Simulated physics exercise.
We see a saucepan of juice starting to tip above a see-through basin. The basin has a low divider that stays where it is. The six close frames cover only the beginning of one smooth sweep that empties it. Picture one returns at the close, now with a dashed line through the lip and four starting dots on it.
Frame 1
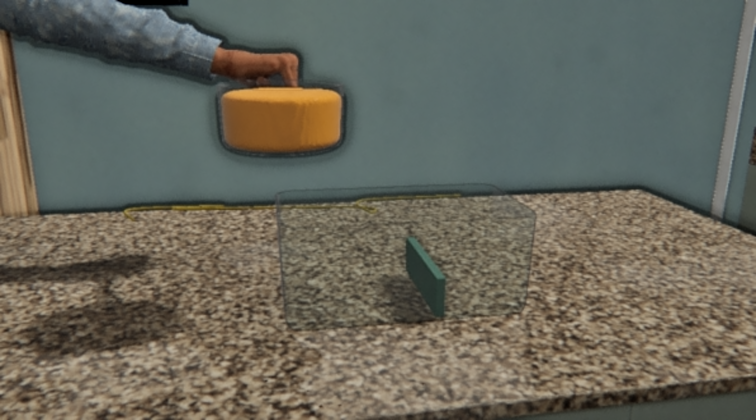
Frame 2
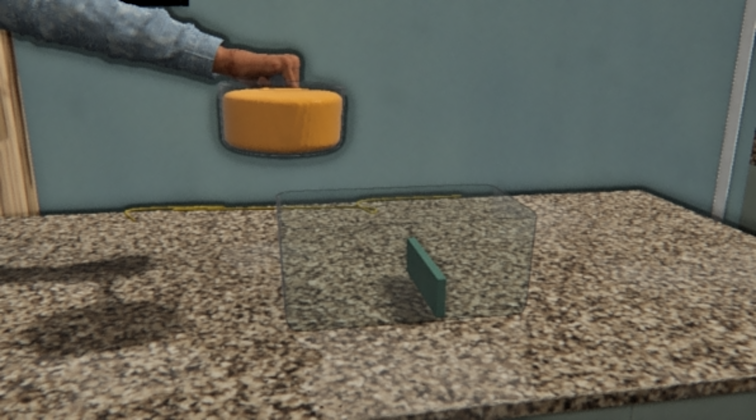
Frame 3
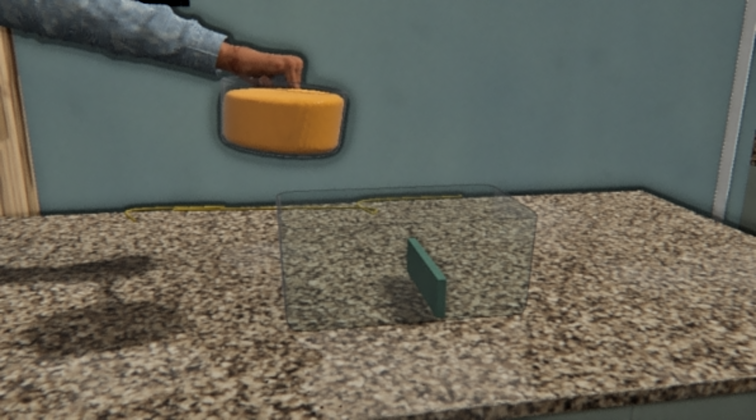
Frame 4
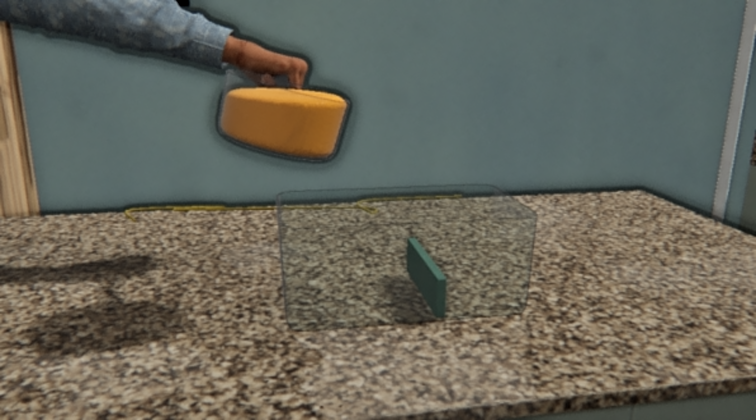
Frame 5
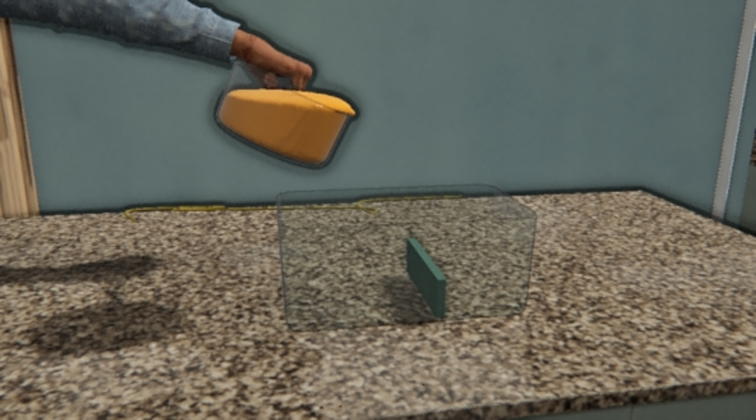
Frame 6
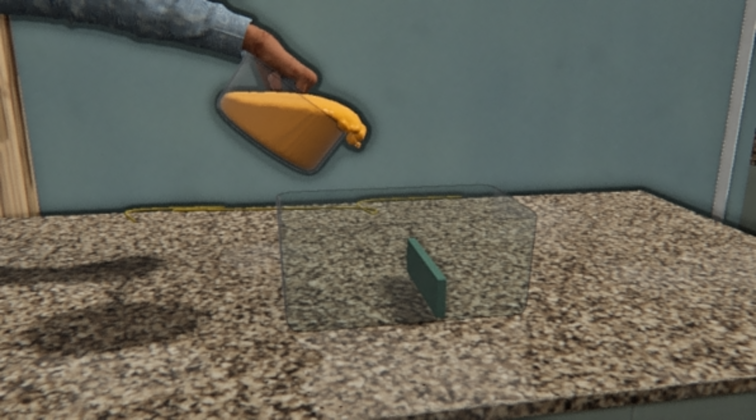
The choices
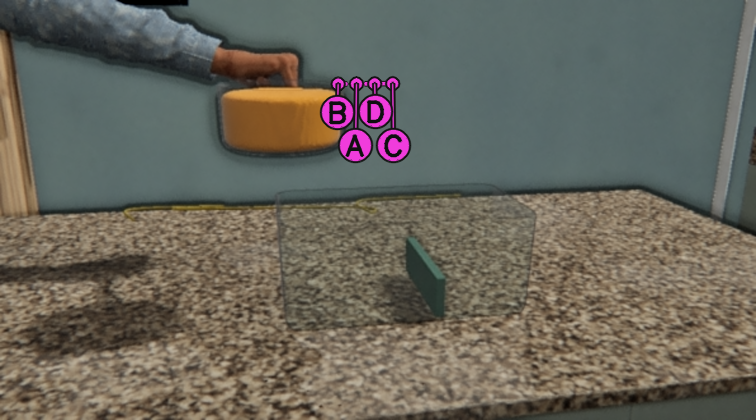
A hand held a saucepan of orange juice upright above a clear basin with a small green wall inside, then tilted it to the right until juice slipped over the lip.
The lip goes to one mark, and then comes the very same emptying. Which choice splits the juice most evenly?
Take C.
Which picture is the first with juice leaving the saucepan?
Picture 5.
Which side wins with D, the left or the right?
The left side.
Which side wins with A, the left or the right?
More ends on the left.
On the marked copy, A at (356, 83); B at (338, 84); C at (392, 83); D at (374, 83).
If A is chosen, about 87 % ends left of the wall and 10 % right of it.
If B is chosen, about 92 % ends left of the wall and 7 % right of it.
If C is chosen, about 48 % ends left of the wall and 51 % right of it.
If D is chosen, about 67 % ends left of the wall and 32 % right of it.
